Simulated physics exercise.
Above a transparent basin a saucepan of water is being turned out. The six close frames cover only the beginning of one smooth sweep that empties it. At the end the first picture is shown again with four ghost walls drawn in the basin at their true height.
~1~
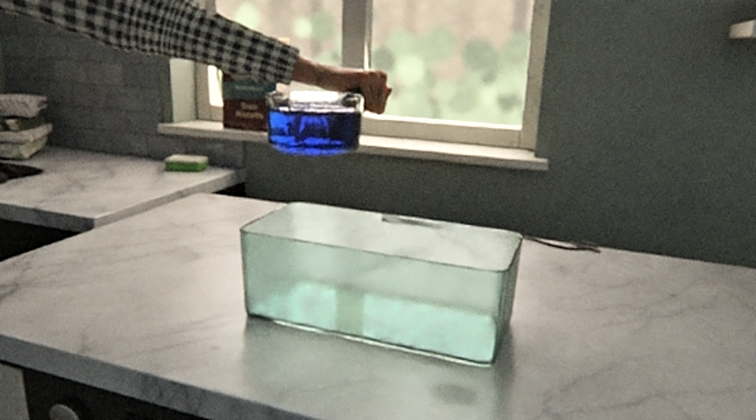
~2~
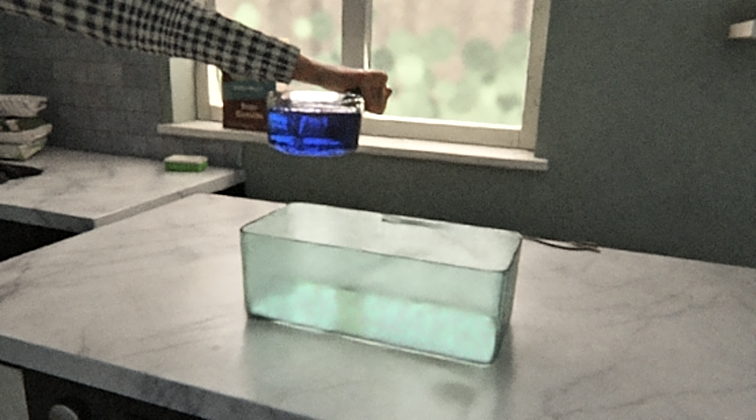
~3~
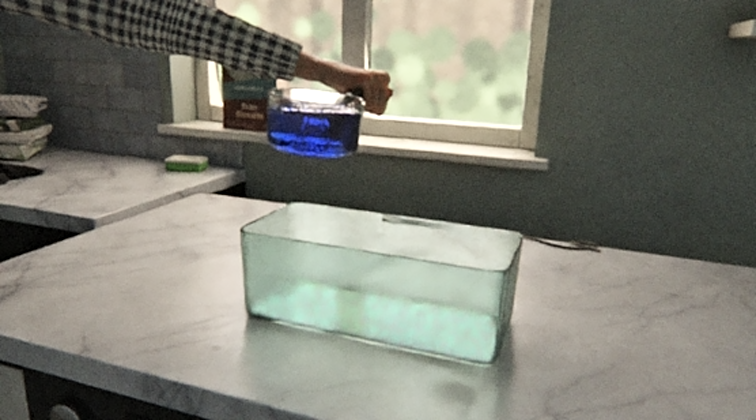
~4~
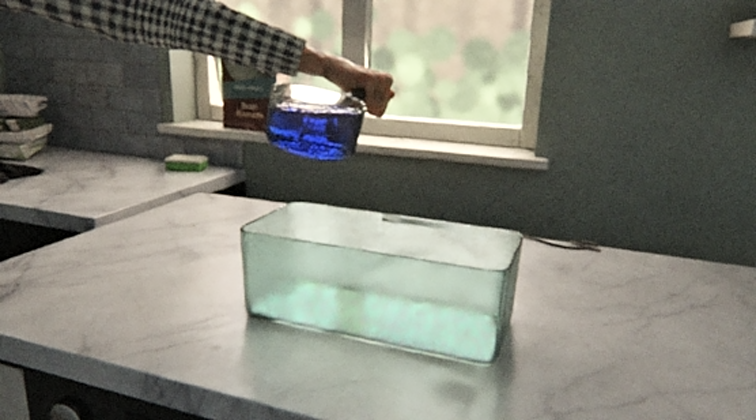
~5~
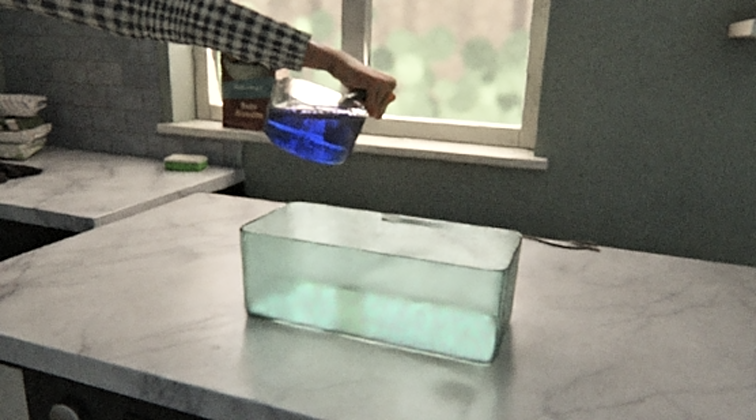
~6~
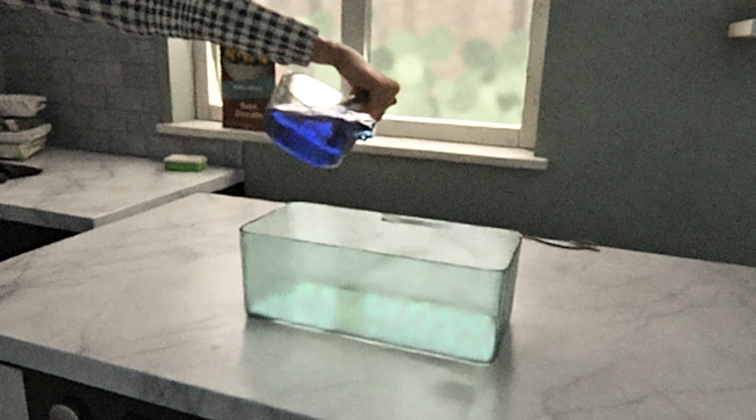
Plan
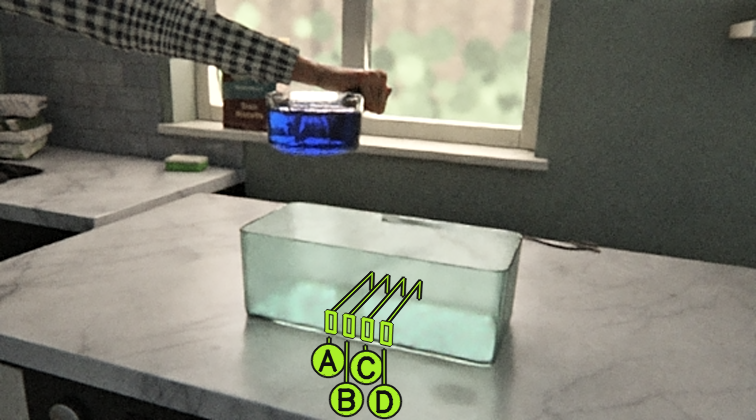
A hand in a checkered sleeve held a clear pan of bright blue water above a see-through basin on a marble counter, then gradually tilted it to the right until water reached over the lip.
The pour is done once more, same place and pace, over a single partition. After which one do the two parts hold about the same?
Choose D.
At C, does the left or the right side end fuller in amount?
The right one.
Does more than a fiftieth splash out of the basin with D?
No.
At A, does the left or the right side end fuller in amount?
The right one.
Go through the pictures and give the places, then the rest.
Upright, lip at (357, 98); basin from (247, 312) to (497, 365); nothing has left yet, in the first picture.
Upright, lip at (357, 99); nothing has left yet, in the second picture.
Tipped about 5°, lip at (359, 103); nothing has left yet, in the third picture.
Tipped about 12°, lip at (361, 108); nothing has left yet, in the fourth picture.
Tipped about 21°, lip at (362, 116); nothing has left yet, in the fifth picture.
Tipped about 31°, lip at (362, 126); water is over the lip, down to (366, 139), in the sixth picture.
In lime, A at (329, 338); B at (346, 342); C at (365, 346); D at (384, 350).
If A is chosen, about 8 % ends left of the wall and 91 % right of it.
If B is chosen, about 13 % ends left of the wall and 87 % right of it.
If C is chosen, about 32 % ends left of the wall and 67 % right of it.
If D is chosen, about 49 % ends left of the wall and 50 % right of it.
